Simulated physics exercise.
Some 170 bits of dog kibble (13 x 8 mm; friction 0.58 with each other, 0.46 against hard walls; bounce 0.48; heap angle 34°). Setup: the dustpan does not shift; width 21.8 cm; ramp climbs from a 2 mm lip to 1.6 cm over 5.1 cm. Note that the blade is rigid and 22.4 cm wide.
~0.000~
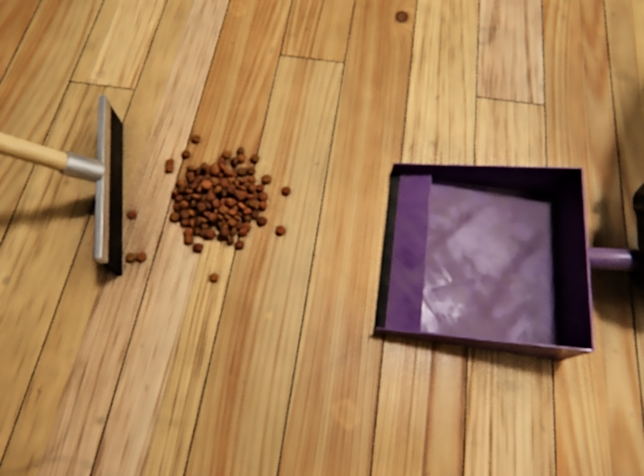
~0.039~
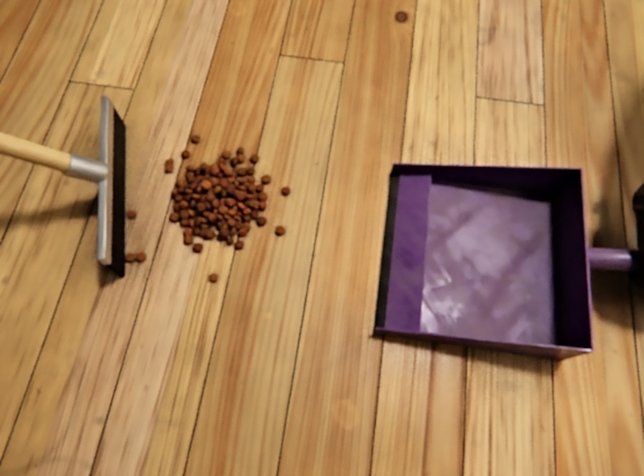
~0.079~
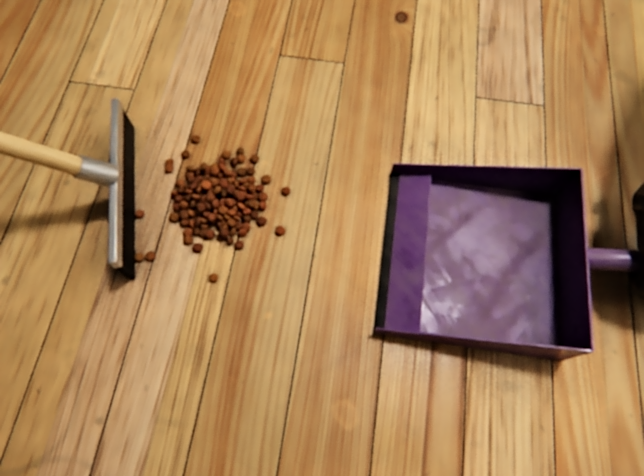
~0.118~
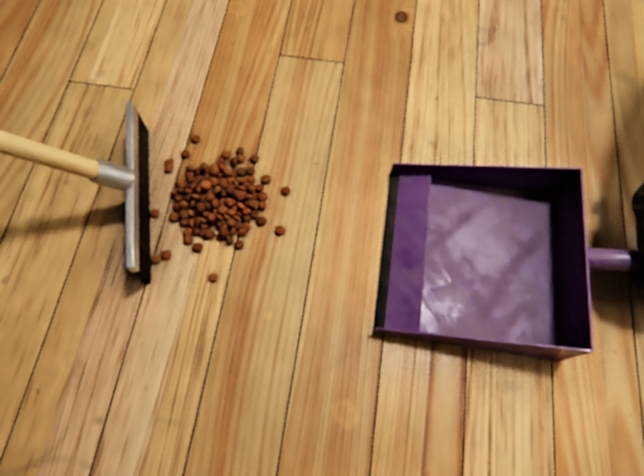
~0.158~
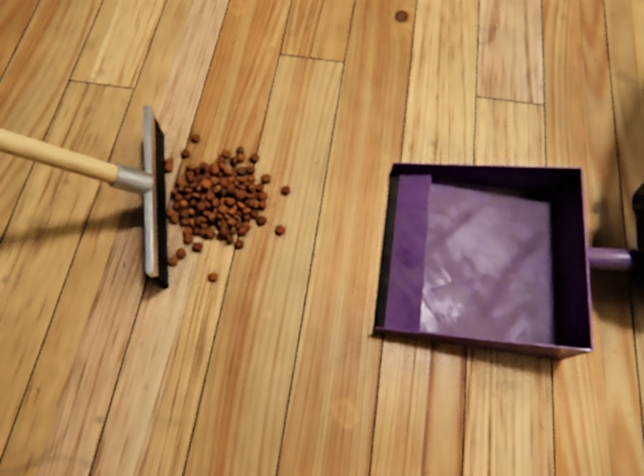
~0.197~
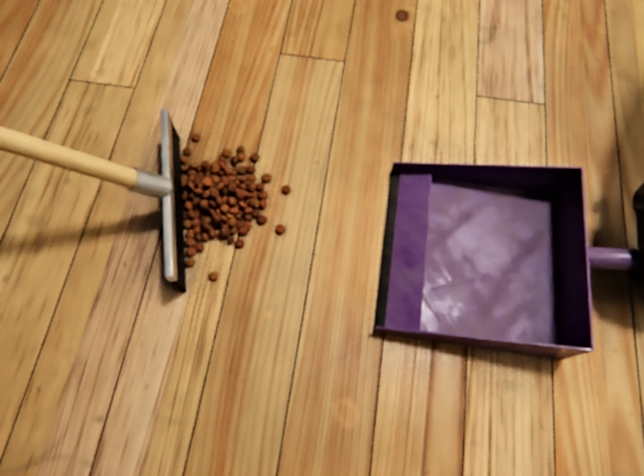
A squeegee-like blade on a wooden handle sliding right across a wood floor into a pile of brown kibble, purple dustpan sitting still.
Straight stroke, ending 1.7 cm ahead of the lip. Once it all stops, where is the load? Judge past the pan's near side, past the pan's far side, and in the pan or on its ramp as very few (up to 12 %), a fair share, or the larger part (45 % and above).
Near side: Very few, far side: A fair share, pan: Very few.
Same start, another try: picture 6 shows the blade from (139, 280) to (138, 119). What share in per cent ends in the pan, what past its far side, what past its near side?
Per cent by place - pan 0, far side 5, near side 0.
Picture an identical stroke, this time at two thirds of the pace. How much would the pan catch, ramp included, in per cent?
Then around 5 per cent.
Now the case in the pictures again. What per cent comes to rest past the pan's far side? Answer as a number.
Some 15 %.
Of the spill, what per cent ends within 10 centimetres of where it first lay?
5 %.
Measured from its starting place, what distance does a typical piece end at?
About 20 cm.
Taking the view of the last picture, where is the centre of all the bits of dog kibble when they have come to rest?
About (360, 214).
After 0.39 s, middle of the blade 16 cm from the lip; 0 % over the lip, far side 10 %, near side 0 %.
After 0.52 s, middle of the blade 8 cm from the lip; 0 % over the lip, far side 10 %, near side 0 %.
After 0.78 s, middle of the blade 5 cm from the lip; 5 % over the lip, far side 15 %, near side 0 %.
In the end, at 1.2 s, near side 0 %, far side 15 %, pan 5 %, in front of the lip or behind the blade 80 %.
